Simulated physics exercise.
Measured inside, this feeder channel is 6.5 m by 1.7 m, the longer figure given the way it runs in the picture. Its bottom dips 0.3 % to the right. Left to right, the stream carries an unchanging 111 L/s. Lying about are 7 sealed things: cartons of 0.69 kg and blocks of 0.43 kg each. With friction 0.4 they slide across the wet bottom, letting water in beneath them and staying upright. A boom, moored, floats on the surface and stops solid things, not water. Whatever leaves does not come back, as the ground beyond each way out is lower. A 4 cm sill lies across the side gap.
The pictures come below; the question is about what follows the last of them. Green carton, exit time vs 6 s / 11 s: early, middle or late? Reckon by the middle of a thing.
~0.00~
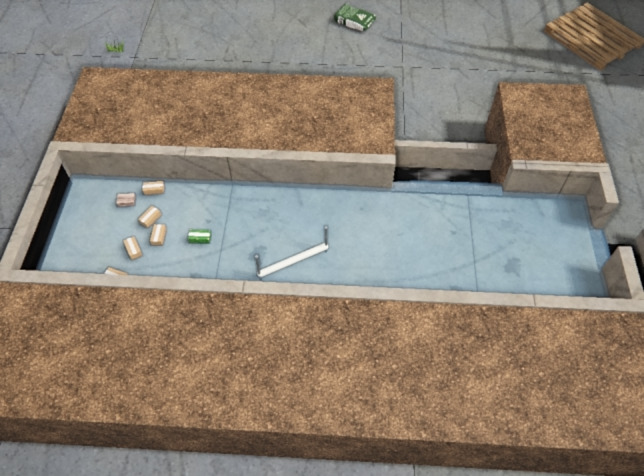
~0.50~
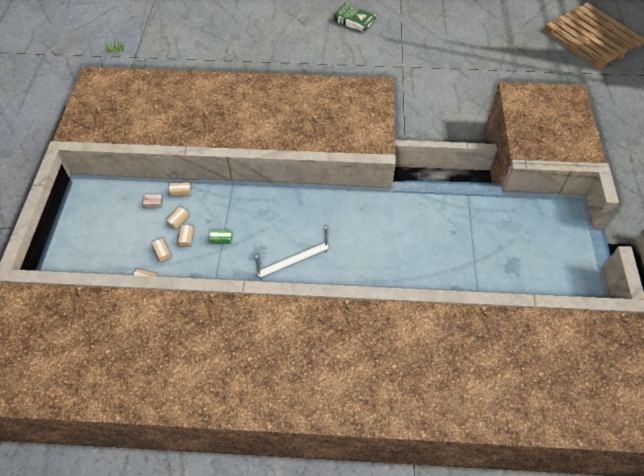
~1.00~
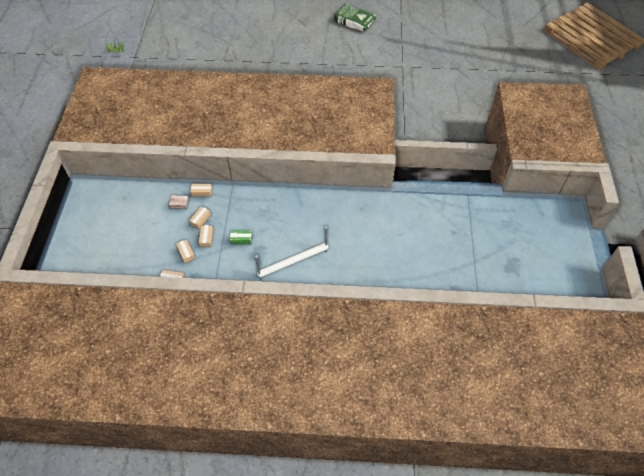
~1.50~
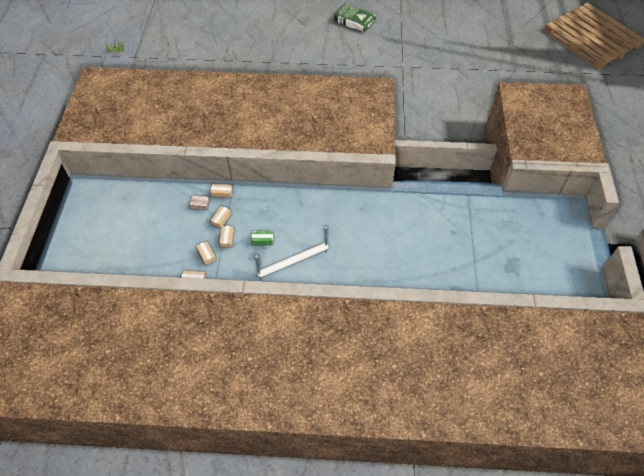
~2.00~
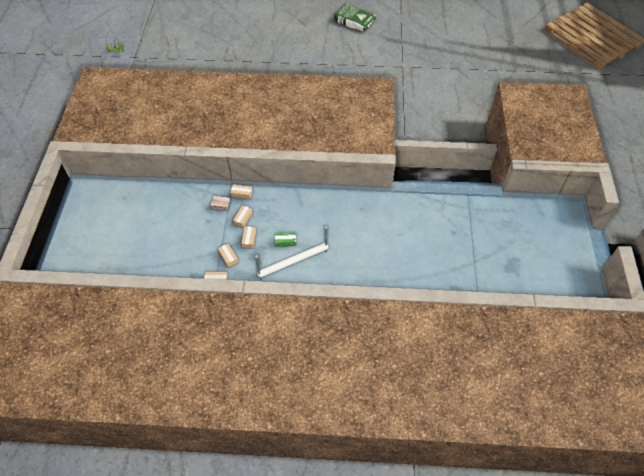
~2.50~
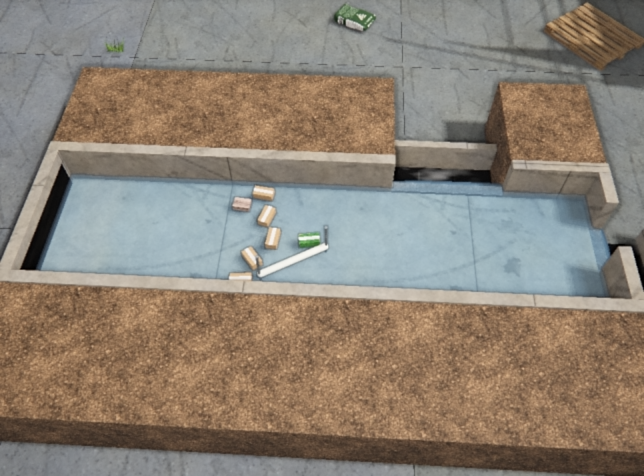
Middle.
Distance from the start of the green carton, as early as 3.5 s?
Around 150 centimetres.
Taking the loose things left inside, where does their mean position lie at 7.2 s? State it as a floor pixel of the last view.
That lands at roughly (437, 225).
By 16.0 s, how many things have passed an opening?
The count by then is 7.
After 3.5 s the green carton is near (342, 230), 1.7 m from its start, afloat; 0 of 7 are out; 7 afloat.
After 7.2 s the green carton is near (466, 196), 3.3 m from its start, afloat; 2 of 7 are out; 5 afloat.
After 12.0 s the green carton has gone out (at 7.8 s); 6 of 7 are out; 1 afloat.
After 16.0 s the green carton has gone out (at 7.8 s); 7 of 7 are out; 0 afloat.
